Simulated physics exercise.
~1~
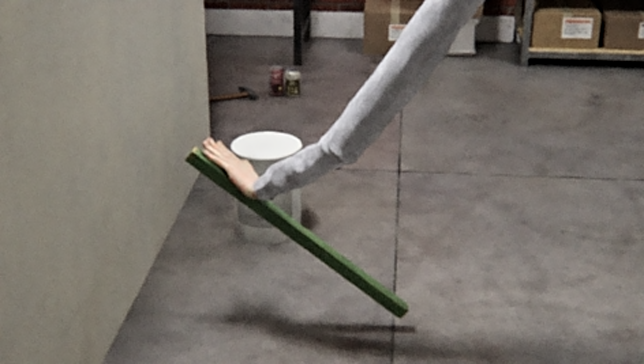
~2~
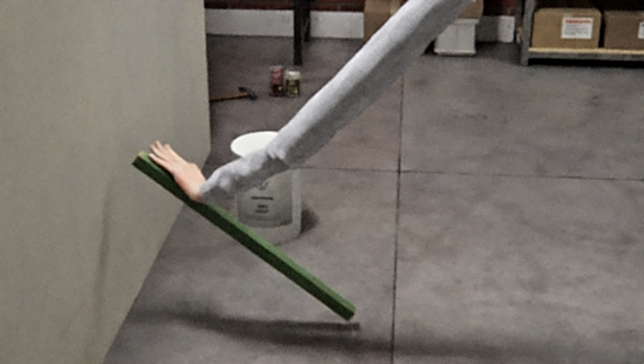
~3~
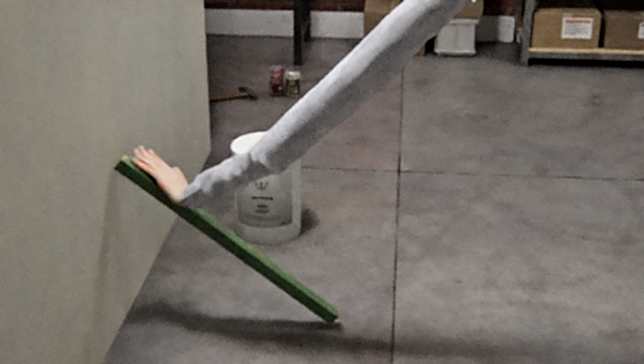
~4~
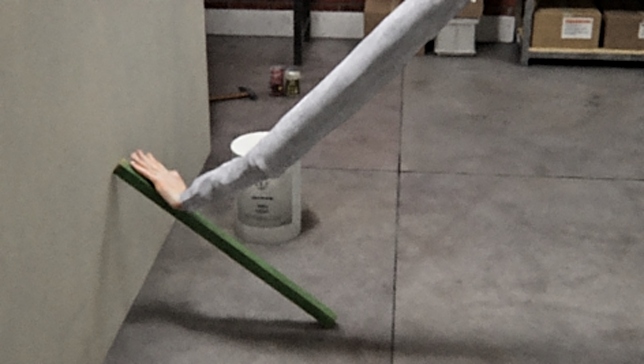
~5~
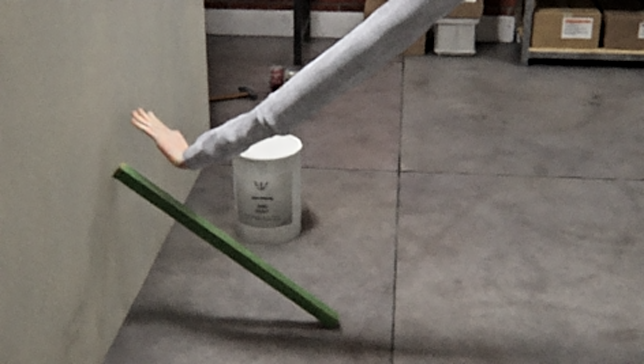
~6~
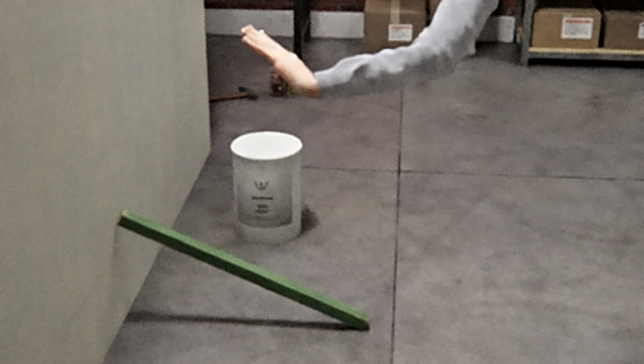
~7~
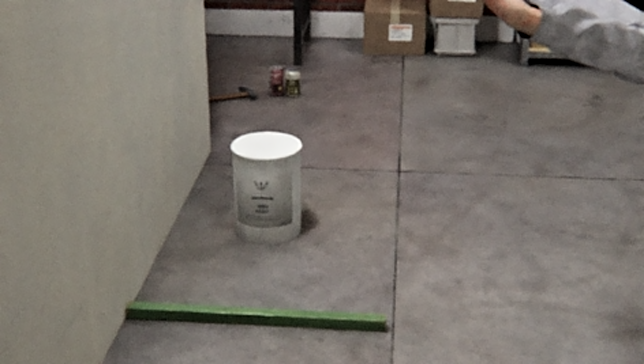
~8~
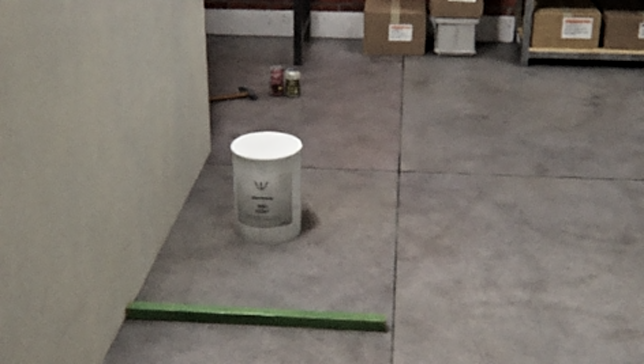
Green pole being leaned against a wall by a hand, then released, sliding down and ending flat on the floor near a white pail.
